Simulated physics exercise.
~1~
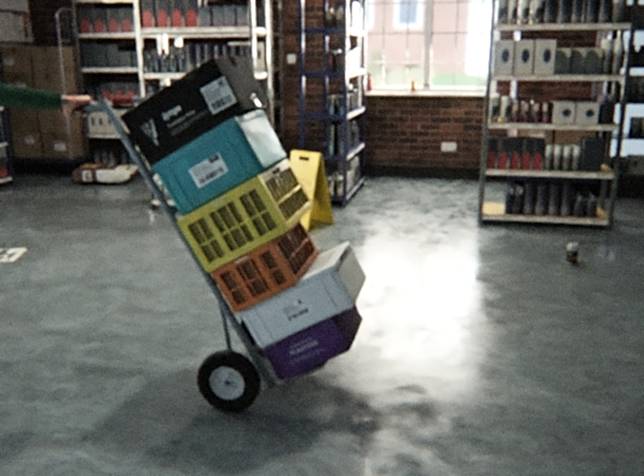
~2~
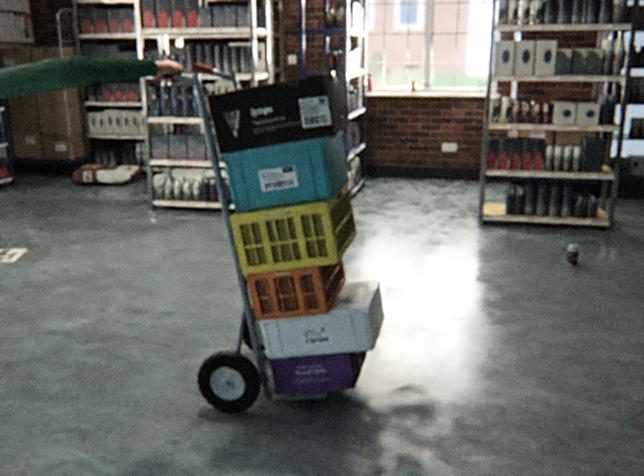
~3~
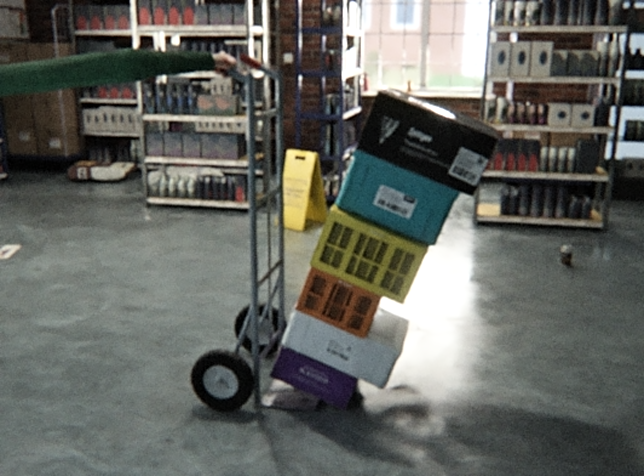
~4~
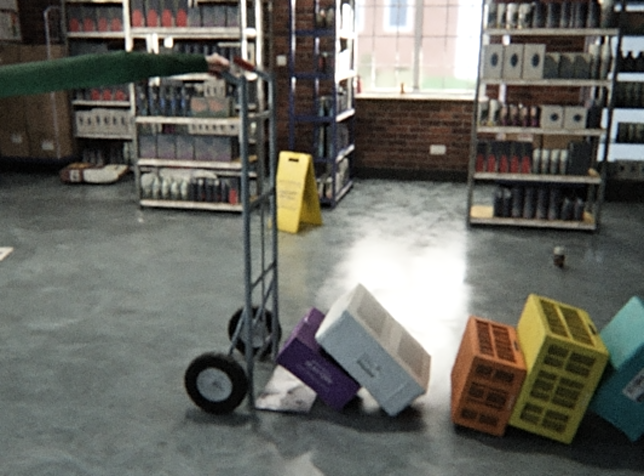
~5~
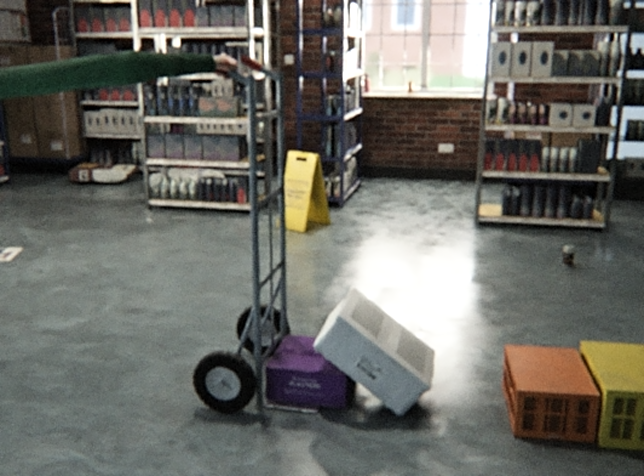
A stacked hand truck swings upright, spilling four upper containers rightward while two lower ones remain.
